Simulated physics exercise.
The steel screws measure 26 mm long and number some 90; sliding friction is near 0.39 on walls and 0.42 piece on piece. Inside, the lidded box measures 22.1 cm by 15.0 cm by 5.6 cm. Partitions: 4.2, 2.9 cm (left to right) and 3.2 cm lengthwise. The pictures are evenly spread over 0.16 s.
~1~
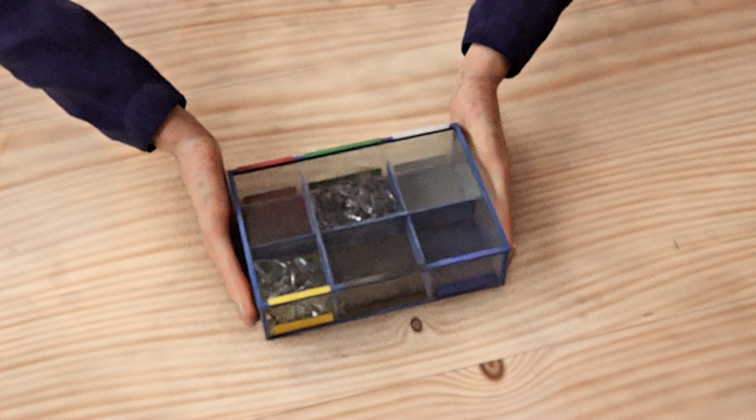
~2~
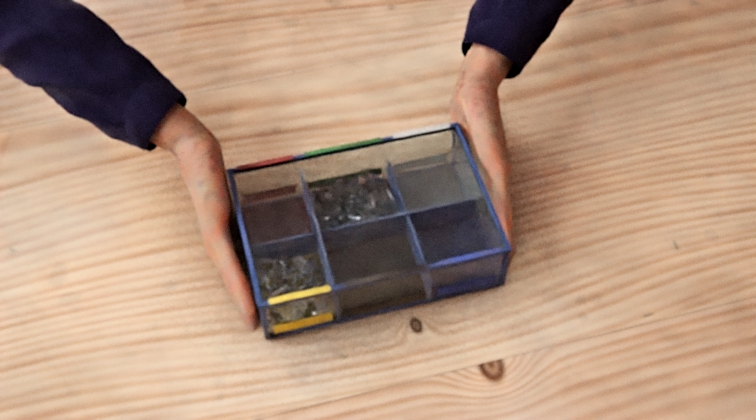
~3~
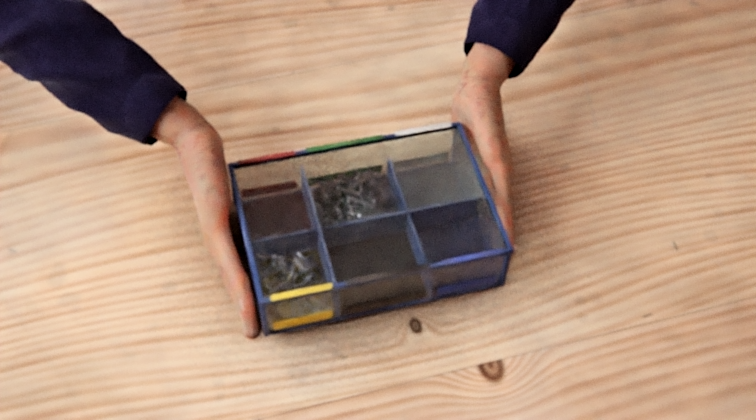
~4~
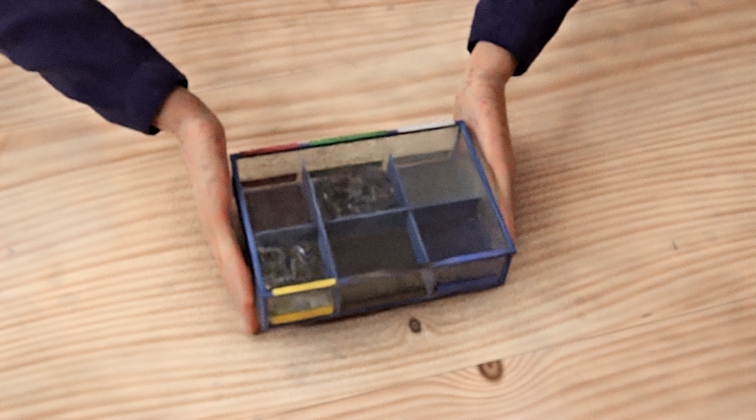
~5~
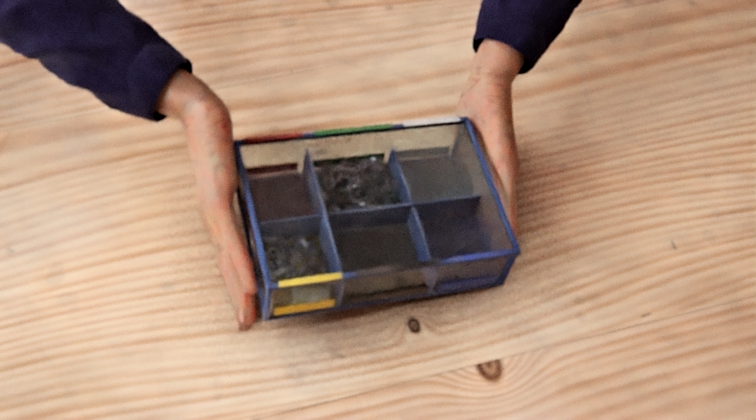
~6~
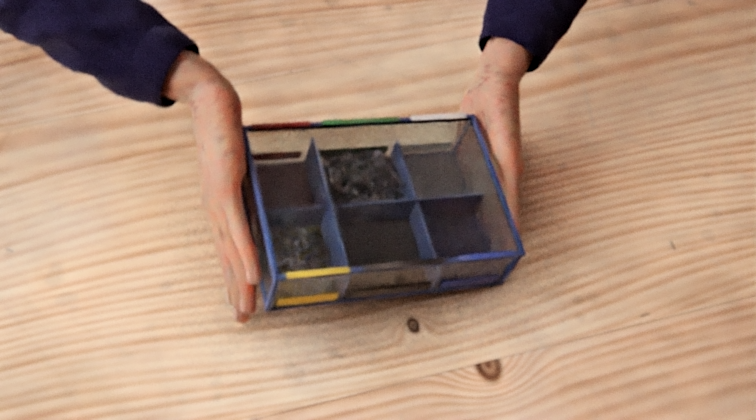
Two hands hold a clear divided box on a wooden table and slowly tilt it slightly.
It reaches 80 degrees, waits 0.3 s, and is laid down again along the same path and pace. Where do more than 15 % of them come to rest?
Red below, blue above, green above, yellow above, white below, black below.
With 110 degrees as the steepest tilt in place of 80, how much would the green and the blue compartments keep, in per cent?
In that case green 0; blue 55.
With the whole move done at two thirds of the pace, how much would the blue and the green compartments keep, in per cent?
Then: Blue 20; green 45.
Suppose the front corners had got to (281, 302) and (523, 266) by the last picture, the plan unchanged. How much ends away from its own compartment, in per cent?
Then about 35 per cent.
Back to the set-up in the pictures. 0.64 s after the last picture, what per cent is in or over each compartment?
Red 0, blue 15, green 45, yellow 30, white 5, black 5.
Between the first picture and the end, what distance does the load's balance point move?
About 6.0 cm.
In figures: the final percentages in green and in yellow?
Green 30, yellow 30.
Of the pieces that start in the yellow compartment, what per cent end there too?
About 80 per cent.
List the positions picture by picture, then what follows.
In the first frame, box tilt 0 degrees, front corners at (262, 304) and (506, 248); green 65 %, yellow 35 %.
In the second frame, box tilt 1 degrees, front corners at (262, 303) and (506, 249).
In the third frame, box tilt 3 degrees, front corners at (264, 300) and (508, 249).
In the fourth frame, box tilt 6 degrees, front corners at (266, 294) and (511, 250), lowest corner right front.
In the fifth frame, box tilt 10 degrees, front corners at (271, 285) and (515, 251), lowest corner right front.
In the sixth frame, box tilt 15 degrees, front corners at (279, 276) and (520, 252), lowest corner right front; green 65 %, yellow 35 %.
Then, 0.64 s after the last picture, tilt 80 degrees; blue 15 %, green 45 %, yellow 30 %, white 5 %, black 5 %.
Then, 1.07 s after the last picture, tilt 45 degrees; blue 35 %, green 30 %, yellow 30 %.
Then, 1.58 s after the last picture, tilt 0 degrees; blue 35 %, green 30 %, yellow 30 %.
In the end, red 0 %, blue 35 %, green 30 %, yellow 30 %, white 0 %, black 0 %.
